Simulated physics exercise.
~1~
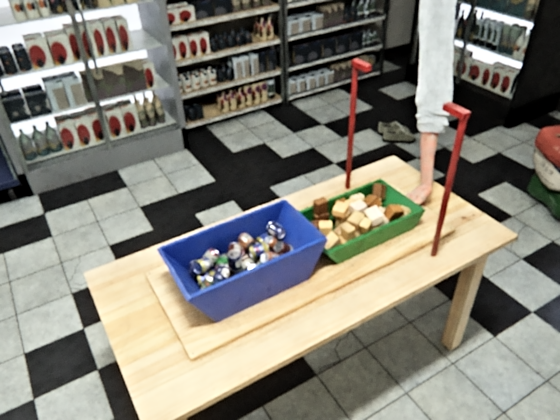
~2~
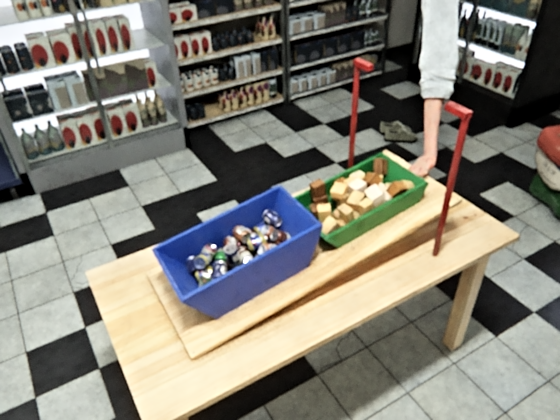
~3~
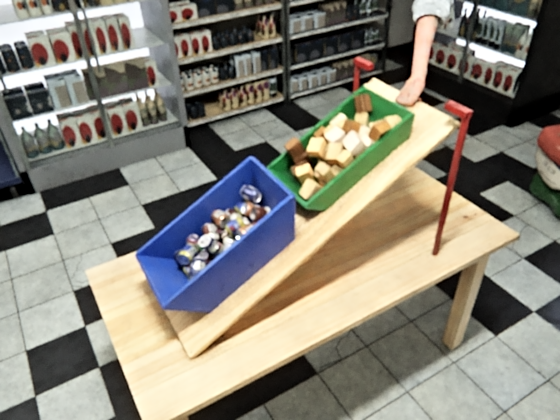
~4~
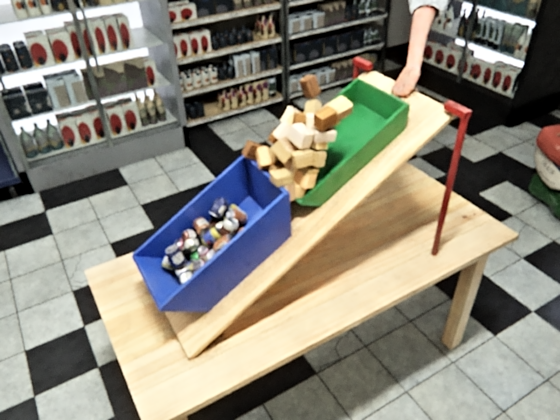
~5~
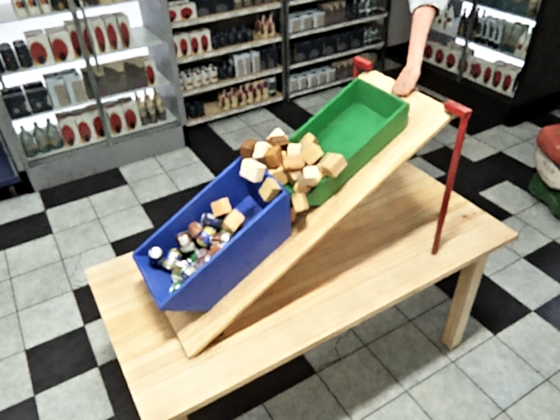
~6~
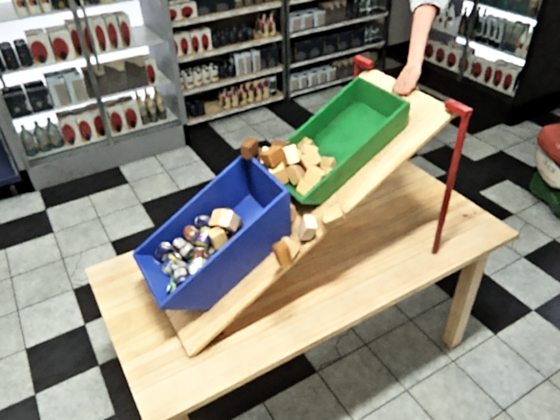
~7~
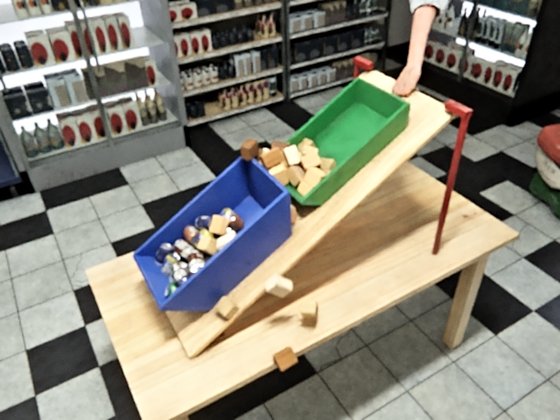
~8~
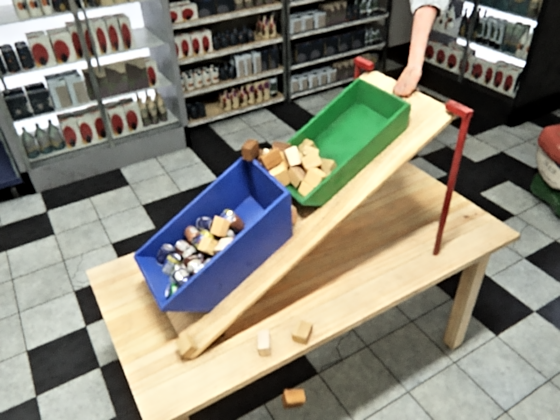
In this clip, a hand sharply raises the right end of a board holding a blue tote of mini cans and a green tote of wooden blocks; blocks spill from the green tote, some into the blue one and a few onto the table, while the cans stay put and the board remains tilted.
